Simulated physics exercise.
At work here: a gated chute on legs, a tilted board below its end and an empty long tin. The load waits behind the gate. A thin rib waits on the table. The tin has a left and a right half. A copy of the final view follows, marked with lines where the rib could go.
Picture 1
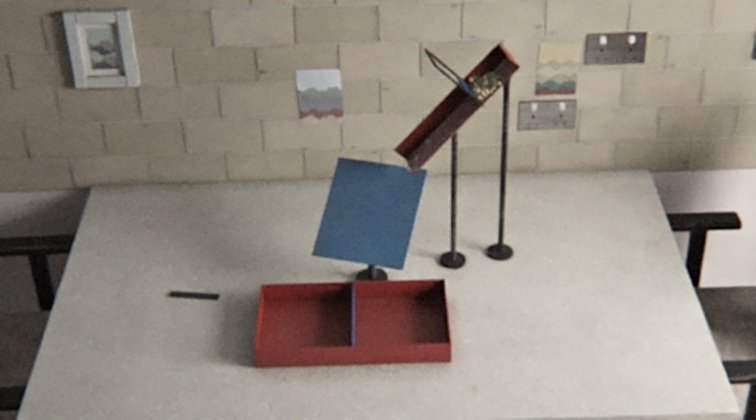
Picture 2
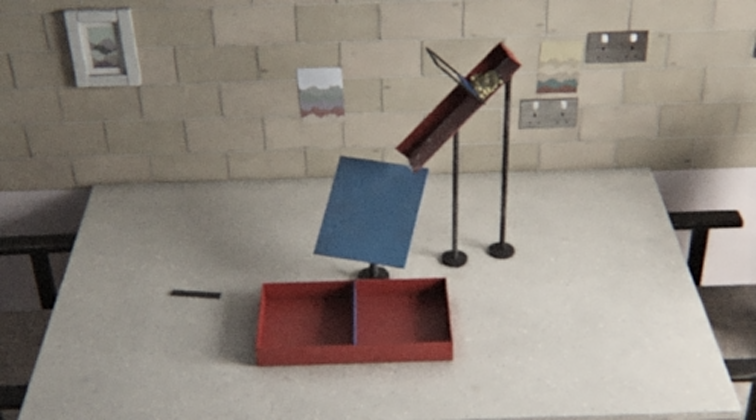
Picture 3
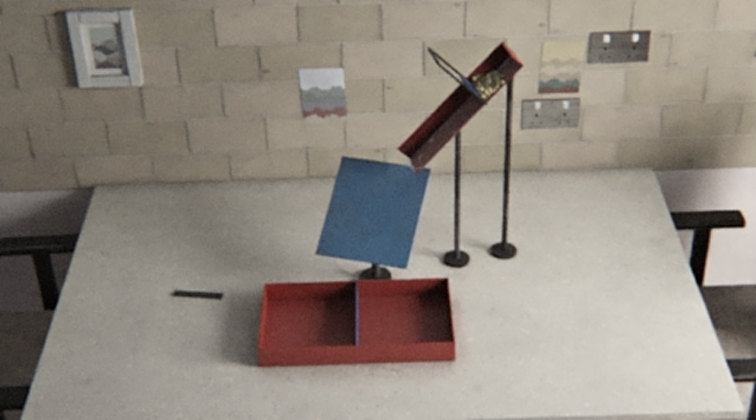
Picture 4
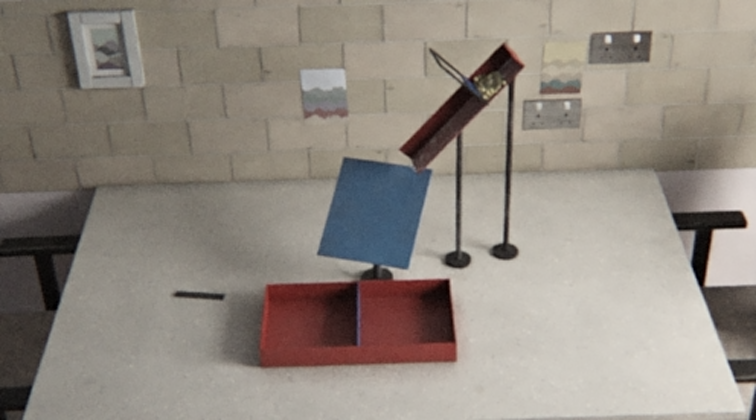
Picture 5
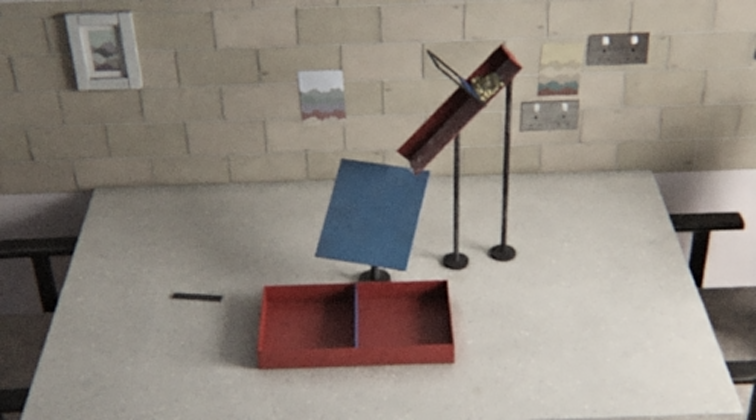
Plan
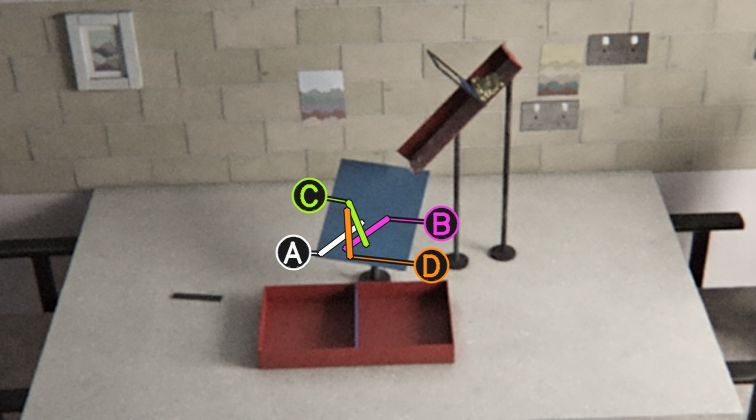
The footage shows a sloping red chute on thin black legs, with small pale pieces near its top, above a tilted blue board and an empty red tin divided in two; apart from slight shifts of the view, nothing moves.
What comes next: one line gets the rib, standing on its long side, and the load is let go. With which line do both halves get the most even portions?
The answer is line D.
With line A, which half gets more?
The left half.
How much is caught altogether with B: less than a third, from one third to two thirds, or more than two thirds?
More than two thirds.
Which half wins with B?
Left.
On the marked copy, line A from (361, 222) to (320, 253); line B from (387, 218) to (345, 248); line C from (348, 202) to (366, 244); line D from (347, 210) to (349, 256).
With A, of what is caught, the larger part in the left half, about a tenth in the right.
With B, of what is caught, almost all in the left half, about a tenth in the right.
With C, of what is caught, about a tenth in the left half, the larger part in the right.
With D, of what is caught, roughly two thirds in the left half, roughly a third in the right.
